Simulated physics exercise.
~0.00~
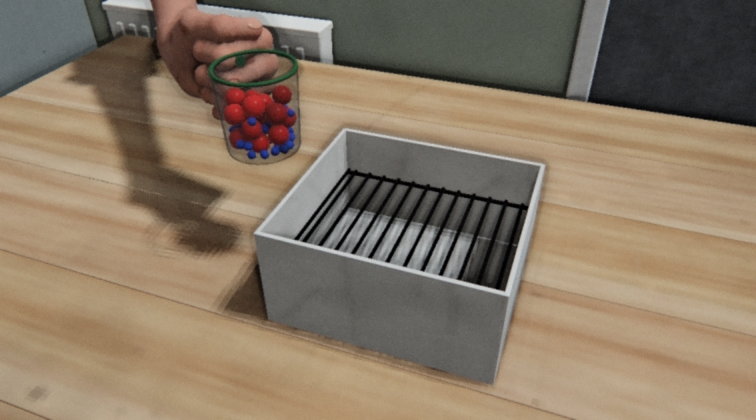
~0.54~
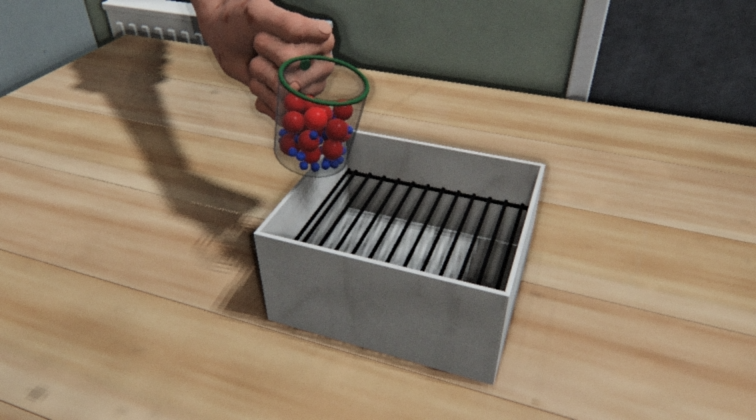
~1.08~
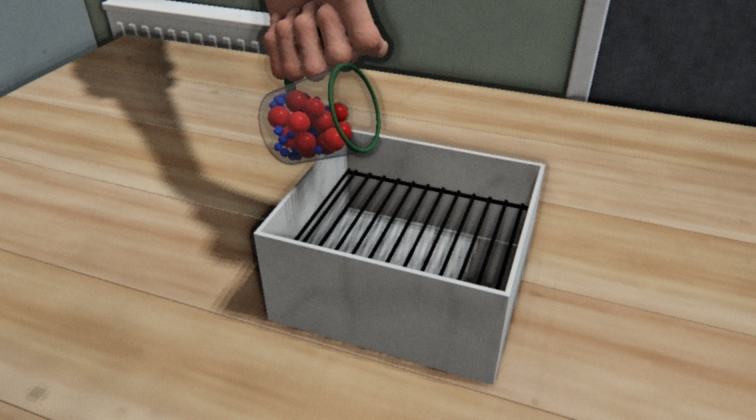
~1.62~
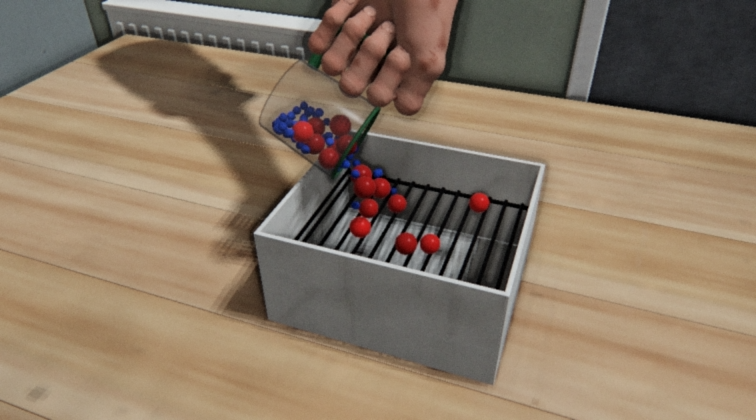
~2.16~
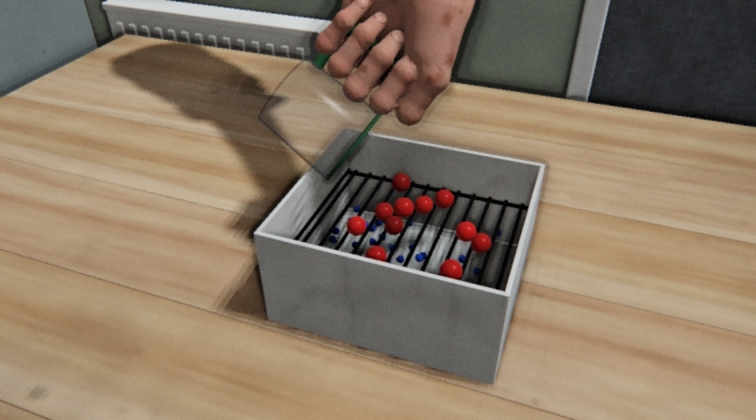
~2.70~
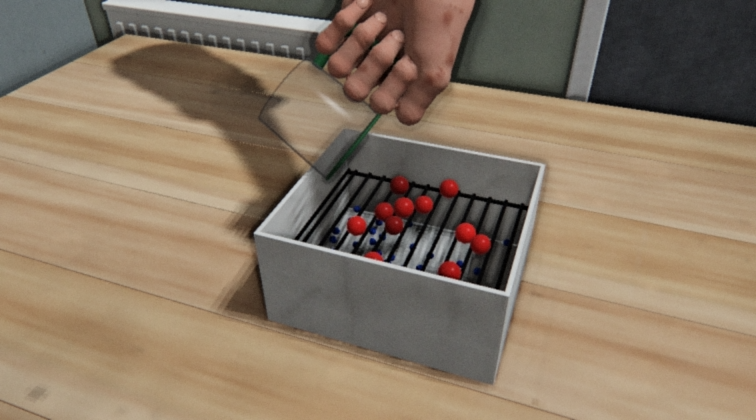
The video shows a hand moving a clear cup of large red balls and small blue balls over a wire rack in a gray box and tipping it until it empties. The red balls rest on the wires, while the blue ones fall through and end up underneath.
